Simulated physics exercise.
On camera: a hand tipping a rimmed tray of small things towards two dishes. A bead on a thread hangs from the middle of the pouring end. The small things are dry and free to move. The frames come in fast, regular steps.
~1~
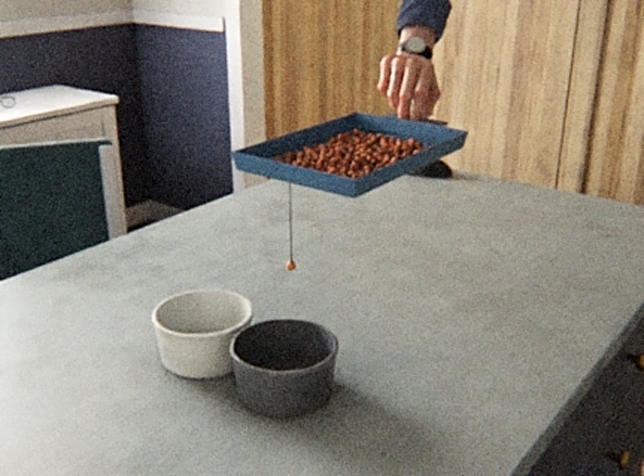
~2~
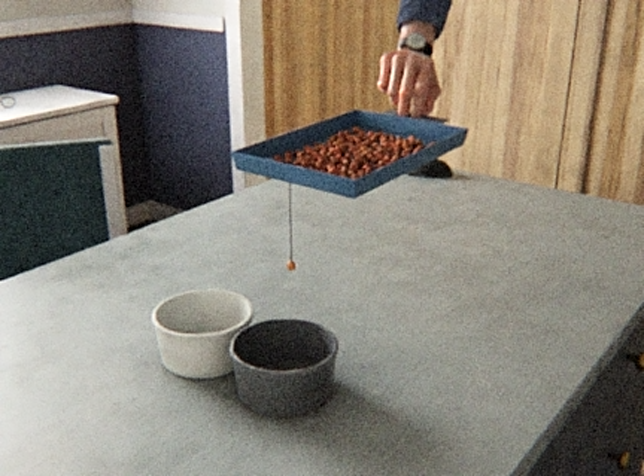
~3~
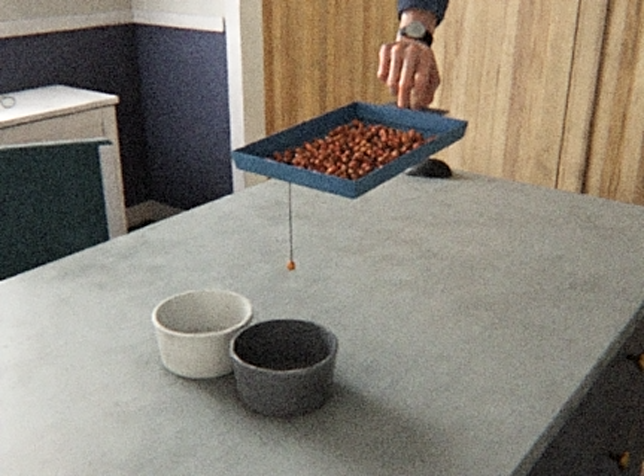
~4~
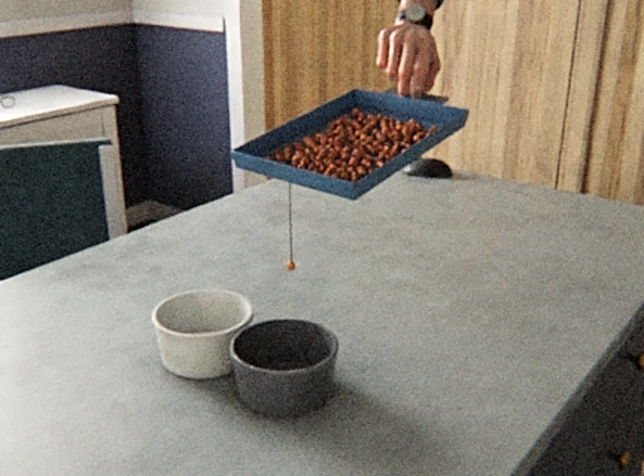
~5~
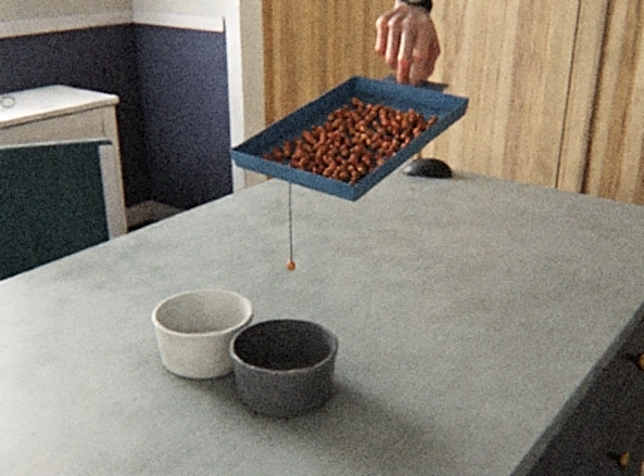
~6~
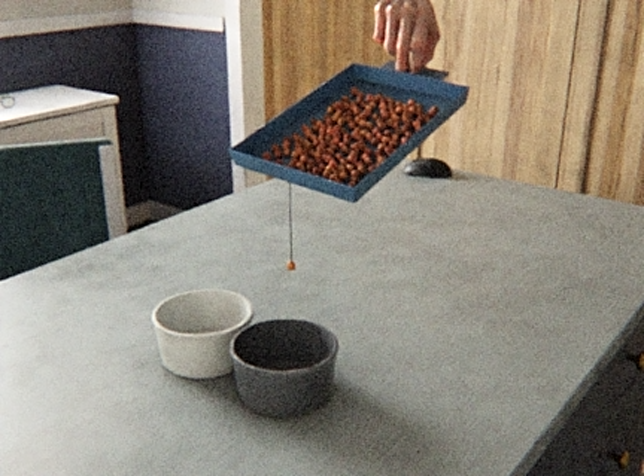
At a grey table, a hand held a blue tray of reddish-brown pellets above two small bowls, then gradually raised the far end, tilting the tray more steeply while a bead hung from its near edge.
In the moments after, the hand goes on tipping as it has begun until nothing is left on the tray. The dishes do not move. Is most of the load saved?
They take under half between them.
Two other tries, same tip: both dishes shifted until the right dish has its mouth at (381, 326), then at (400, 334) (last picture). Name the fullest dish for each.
First the dish on the left, then the left dish.
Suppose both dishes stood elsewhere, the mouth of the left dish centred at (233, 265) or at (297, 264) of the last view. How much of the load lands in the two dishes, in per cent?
First some 30, then 0 per cent.
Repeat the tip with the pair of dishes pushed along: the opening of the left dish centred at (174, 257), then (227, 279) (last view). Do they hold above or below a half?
The first try: The smaller part. The second: Most of it.
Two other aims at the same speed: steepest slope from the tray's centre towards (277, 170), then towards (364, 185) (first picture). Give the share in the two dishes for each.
Roughly 20 per cent, and 0 per cent.
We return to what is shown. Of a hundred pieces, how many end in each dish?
Left dish: 10 %, right dish: 10 %.
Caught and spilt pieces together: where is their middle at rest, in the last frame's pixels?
Close to (290, 349).
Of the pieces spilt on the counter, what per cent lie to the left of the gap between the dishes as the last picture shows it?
Some 0 per cent.
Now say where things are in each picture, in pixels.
Corners of the pouring end at (236, 152) and (355, 178), level; middle of the load at (348, 157), clay pellets; left dish at (169, 349); right dish at (251, 386); bead on its thread at (291, 266), in the first picture.
Corners of the pouring end at (236, 151) and (355, 179), level; middle of the load at (348, 156), in the second picture.
Corners of the pouring end at (235, 151) and (354, 180), tipped barely, lowest at the right corner; middle of the load at (348, 152), in the third picture.
Corners of the pouring end at (235, 150) and (354, 182), tipped a little, lowest at the right corner; middle of the load at (348, 147), in the fourth picture.
Corners of the pouring end at (234, 149) and (353, 184), tipped a little, lowest at the right corner; middle of the load at (347, 142), in the fifth picture.
Corners of the pouring end at (233, 149) and (353, 186), tipped clearly, lowest at the right corner; middle of the load at (347, 136); left dish at (169, 349); right dish at (251, 386), in the sixth picture.
Soon, tray tipped steeply; all on the tray.
A while on, tray tipped right over; nearly all on the tray; a stray few in the air.
Towards the end, tray tipped past a quarter turn; a small part in the right dish; a small part in the left dish; most outside both.
Finally, tray tipped past a quarter turn; a small part in the right dish; a small part in the left dish; most outside both.
